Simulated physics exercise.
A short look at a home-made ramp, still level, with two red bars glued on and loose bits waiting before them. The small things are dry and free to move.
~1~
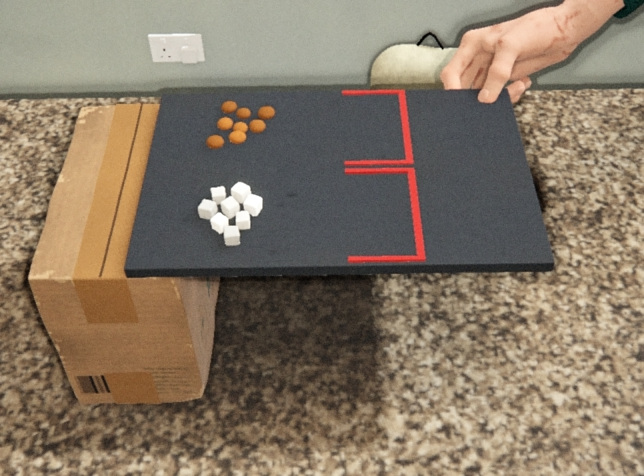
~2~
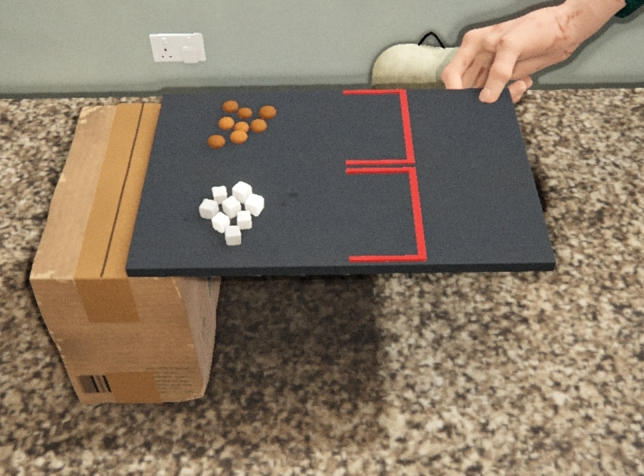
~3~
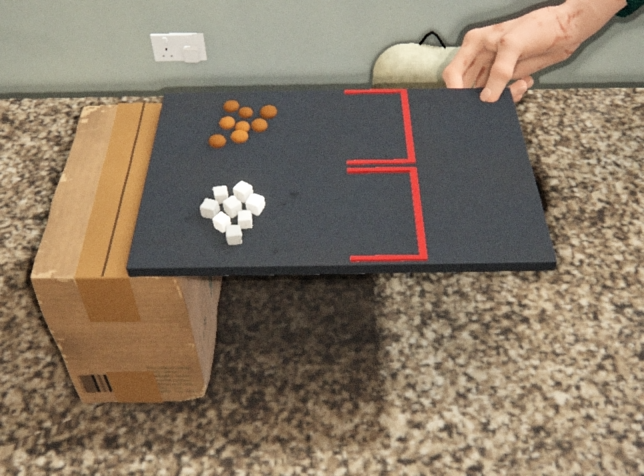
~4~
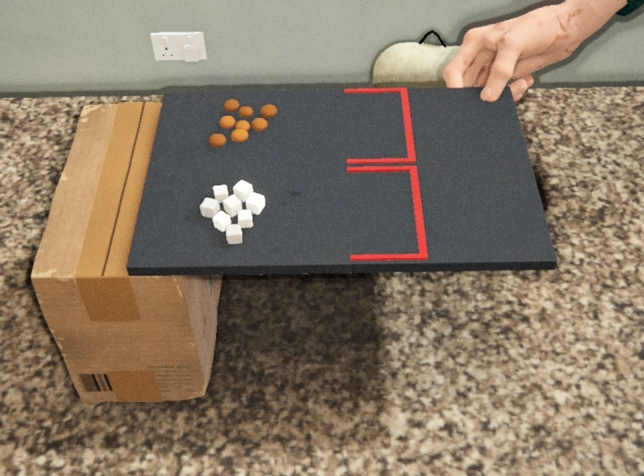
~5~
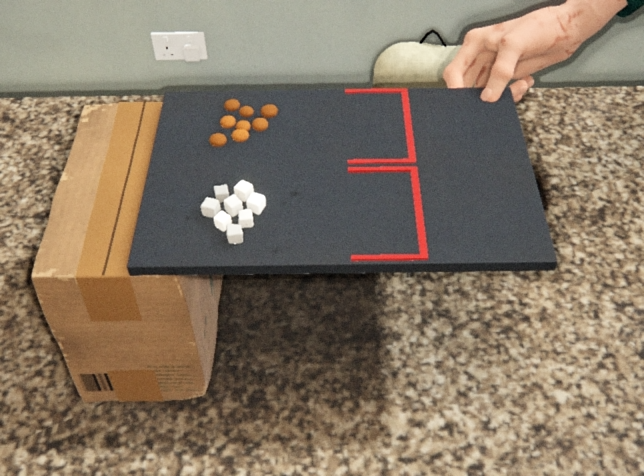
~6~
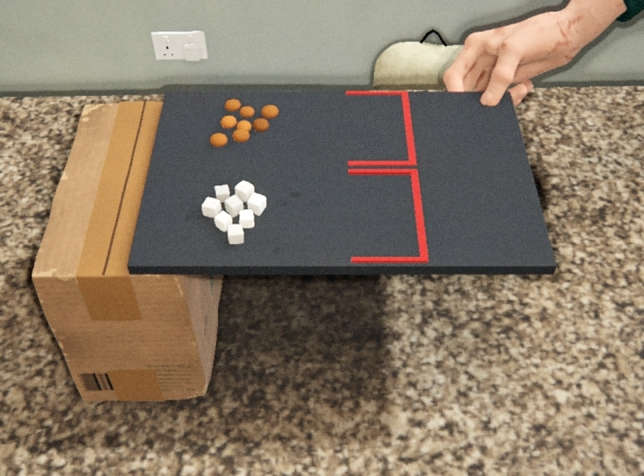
In the video, a hand holds the right end of a dark board resting on a cardboard box, with white cubes and small brown pieces lying left of two red brackets; the board barely shifts, and the pieces stay in place on it.
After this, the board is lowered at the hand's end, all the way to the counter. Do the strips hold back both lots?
Here the nearer batch jumps the barrier, and the farther batch jumps the barrier.
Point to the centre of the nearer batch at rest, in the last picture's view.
Near (622, 366).
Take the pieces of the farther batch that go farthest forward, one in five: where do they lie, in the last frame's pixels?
Close to (505, 224).
Then, 0.41 s past the last view, board sloping at 12°; nearer batch where it was; farther batch where it was.
Then, 0.94 s past the last view, board sloping at 27°; nearer batch where it was; farther batch where it was.
Then, 1.50 s past the last view, board sloping at 39°; nearer batch all past its bar; farther batch all past its bar.
Finally, board resting at 40°; nearer batch all past its bar; farther batch all past its bar.
